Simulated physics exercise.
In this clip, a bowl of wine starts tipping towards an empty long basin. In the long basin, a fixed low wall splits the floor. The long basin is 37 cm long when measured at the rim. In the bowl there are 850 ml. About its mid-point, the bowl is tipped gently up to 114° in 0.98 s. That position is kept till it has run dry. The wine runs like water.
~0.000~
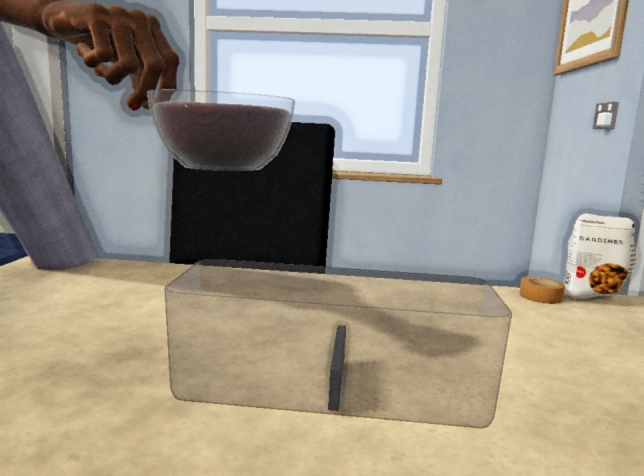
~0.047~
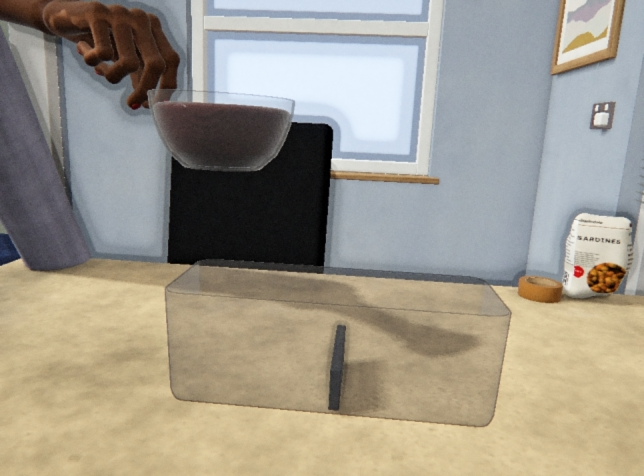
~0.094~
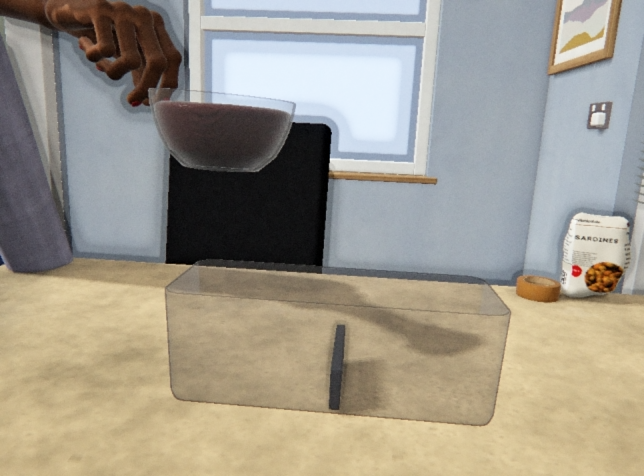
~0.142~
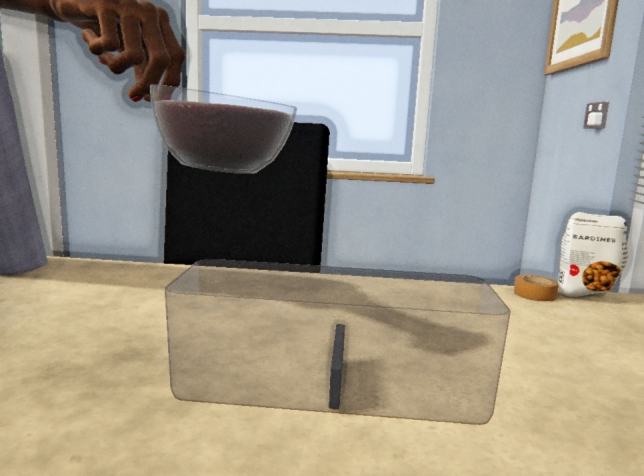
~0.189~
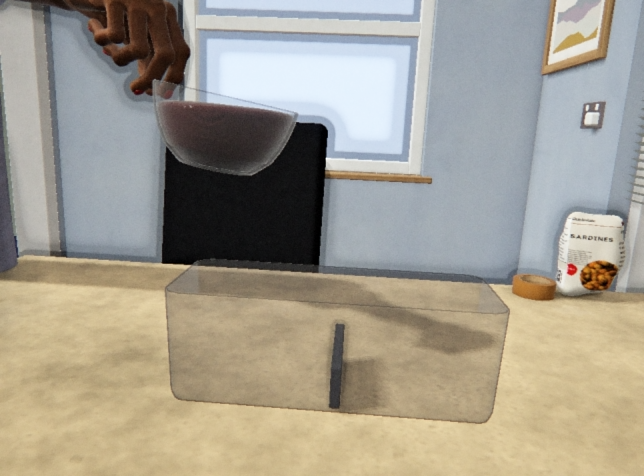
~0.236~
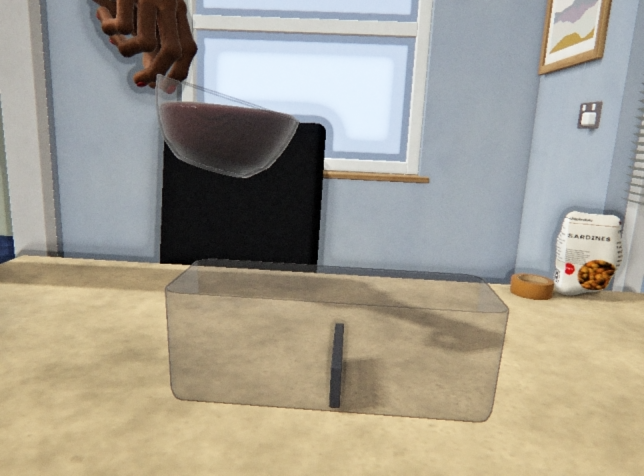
The clip shows a hand at the rim of a clear glass bowl of dark red wine, gradually tilting it to the right above an empty transparent basin with a low upright divider, while the view shifts slightly.
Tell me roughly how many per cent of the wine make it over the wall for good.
Roughly 60 per cent make it over.
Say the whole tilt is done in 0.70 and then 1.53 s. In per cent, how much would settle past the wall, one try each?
50 in a hundred, followed by 65 in a hundred.
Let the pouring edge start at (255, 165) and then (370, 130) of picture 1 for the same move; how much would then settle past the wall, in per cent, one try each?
Result: 10 per cent, then 95 per cent.
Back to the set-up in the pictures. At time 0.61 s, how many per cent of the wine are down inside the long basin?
At that time the basin holds about 22 per cent of the liquid.
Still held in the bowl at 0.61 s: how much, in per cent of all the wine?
At that time about 34 in a hundred parts are still held.
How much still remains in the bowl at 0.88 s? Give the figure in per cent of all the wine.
I'd estimate some 0 per cent.
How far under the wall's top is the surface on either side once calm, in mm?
Measured: Left around 36 mm, right around 26 mm.
By 0.61 s the tilt is 78° and 33 per cent is still to pour, 3 is left of the wall and 19 right of it.
By 0.88 s the tilt is 111° and 0 per cent is still to pour, 36 is left of the wall and 59 right of it.
By 1.17 s the tilt is 114° and 0 per cent is still to pour, 39 is left of the wall and 59 right of it.
By 1.48 s the tilt is 114° and 0 per cent is still to pour, 39 is left of the wall and 59 right of it.
At rest 39 per cent lies left of the wall, 60 right of it and 2 outside.
